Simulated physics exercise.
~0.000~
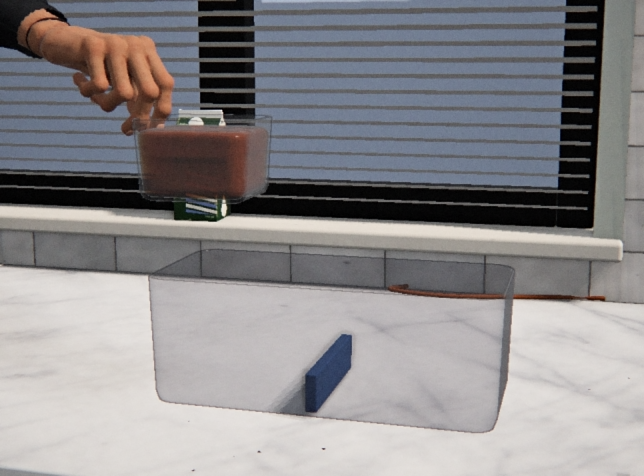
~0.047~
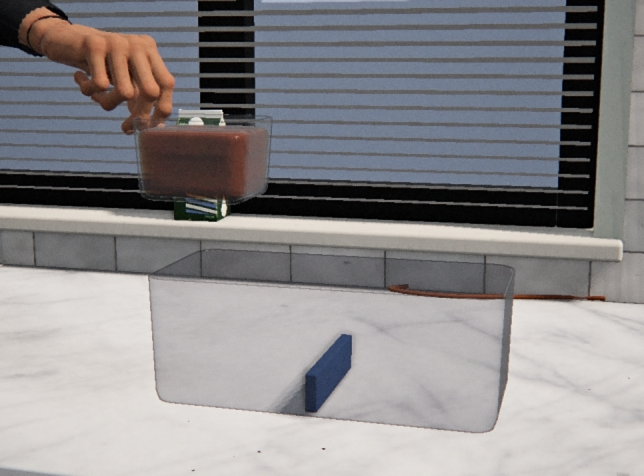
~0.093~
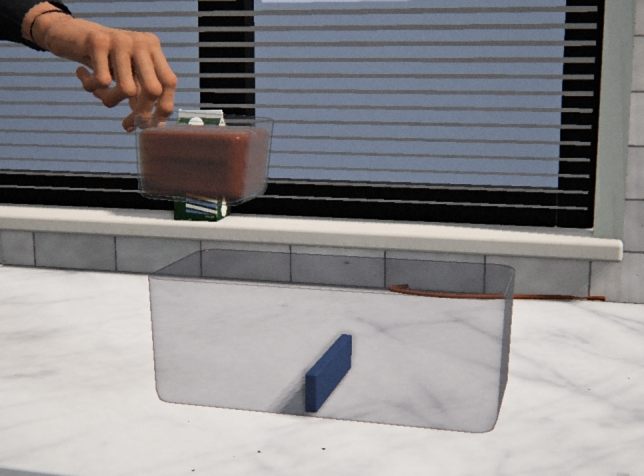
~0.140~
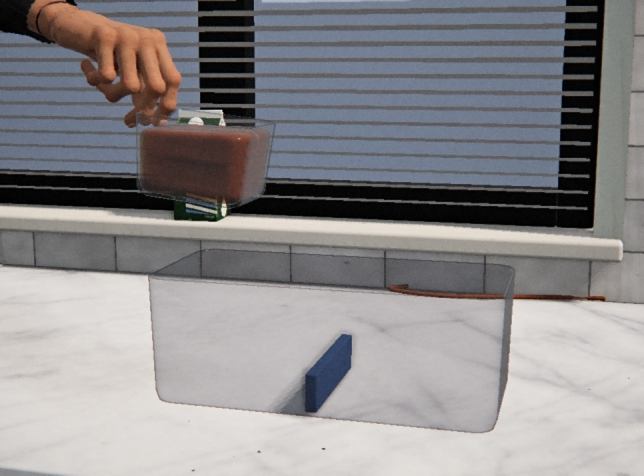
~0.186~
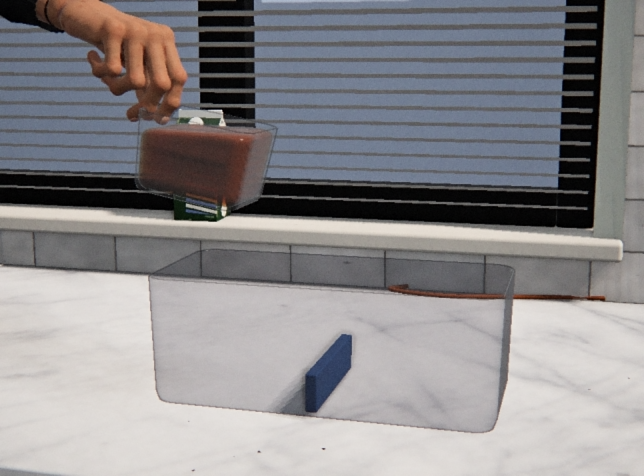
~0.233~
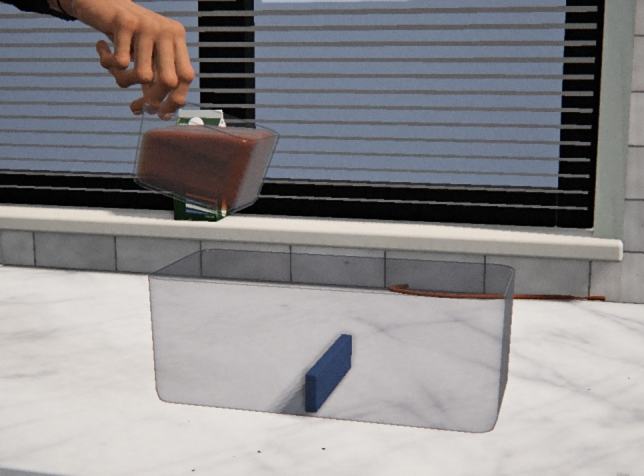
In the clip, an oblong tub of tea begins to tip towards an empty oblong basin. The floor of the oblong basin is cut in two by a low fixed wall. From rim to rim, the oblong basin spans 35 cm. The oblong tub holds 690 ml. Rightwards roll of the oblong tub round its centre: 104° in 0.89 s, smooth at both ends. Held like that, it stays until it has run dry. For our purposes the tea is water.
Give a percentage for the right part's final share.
My figure is 55 %.
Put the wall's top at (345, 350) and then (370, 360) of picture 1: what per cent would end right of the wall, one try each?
One try each: Around 20 percent and then around 10 percent.
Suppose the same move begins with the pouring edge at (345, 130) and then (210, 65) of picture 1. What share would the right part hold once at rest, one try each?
The first try gives around 95 percent, the second around 5 percent.
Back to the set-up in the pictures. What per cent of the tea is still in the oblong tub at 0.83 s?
I'd say some 9 per cent remains.
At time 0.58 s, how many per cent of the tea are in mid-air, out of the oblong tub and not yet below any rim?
About 32 per cent.
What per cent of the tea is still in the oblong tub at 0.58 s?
About 50 per cent.
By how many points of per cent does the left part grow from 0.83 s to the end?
I'd put it at some 14 percent.
After 0.58 s the tilt is 76° and 50 per cent is still to pour, 6 is left of the wall and 13 right of it.
After 0.83 s the tilt is 103° and 9 per cent is still to pour, 31 is left of the wall and 55 right of it.
After 1.10 s the tilt is 104° and 0 per cent is still to pour, 43 is left of the wall and 55 right of it.
After 1.39 s the tilt is 104° and 0 per cent is still to pour, 44 is left of the wall and 55 right of it.
In the end 44 per cent lies left of the wall, 55 right of it and 1 outside.
